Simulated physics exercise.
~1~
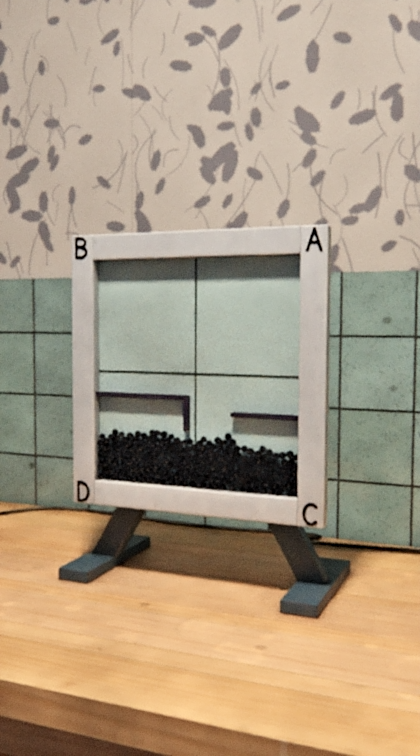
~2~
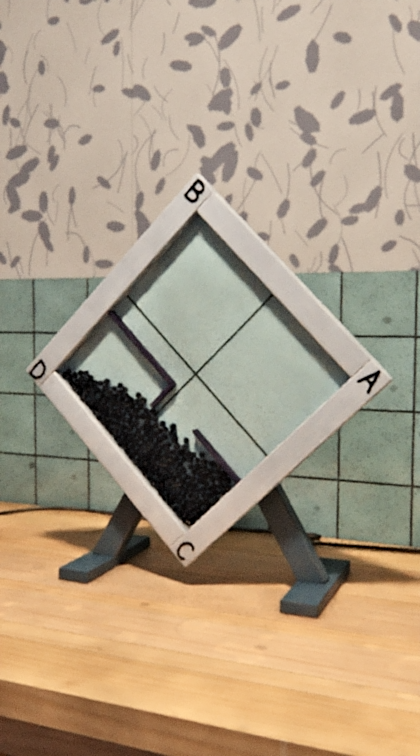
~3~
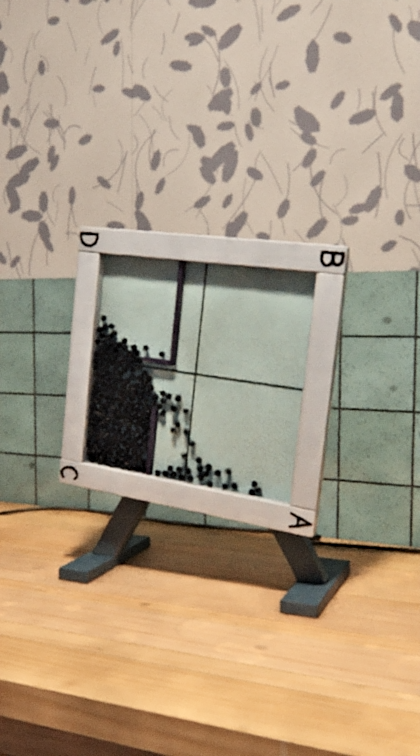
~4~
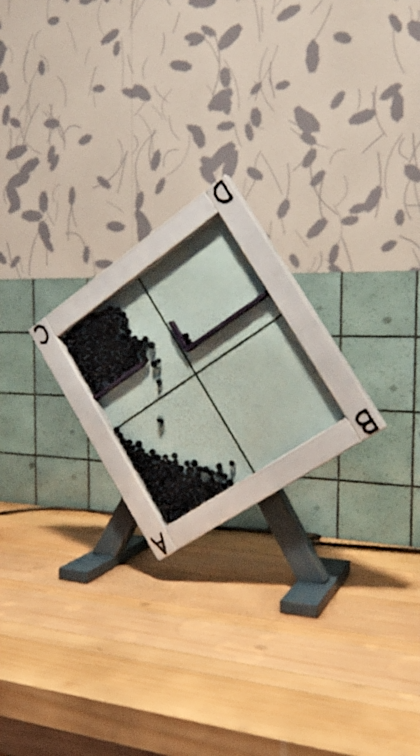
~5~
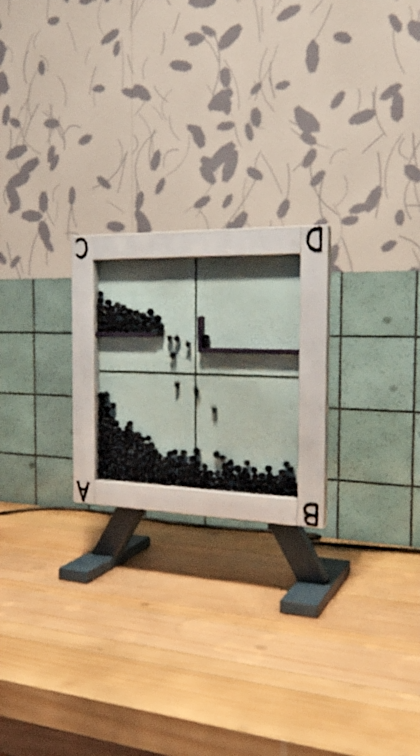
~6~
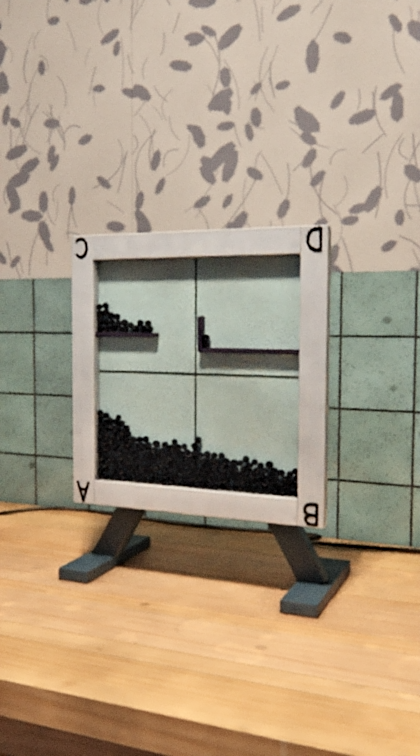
On a wooden surface before green tiles and leaf-patterned wallpaper, a square, white-framed box stands on two dark feet, black beads heaped along its bottom. The box turns clockwise, and the beads slide toward corner C while B rises to the top. As it keeps turning, they pile up at the left, and some spill past the inner ledges toward A. With C higher up, more beads drop into the corner at A. The box stops upside down, a few beads still falling. Finally most lie along the bottom, deepest at A and thinner toward B, with a small heap left on C's ledge and none visible by D.
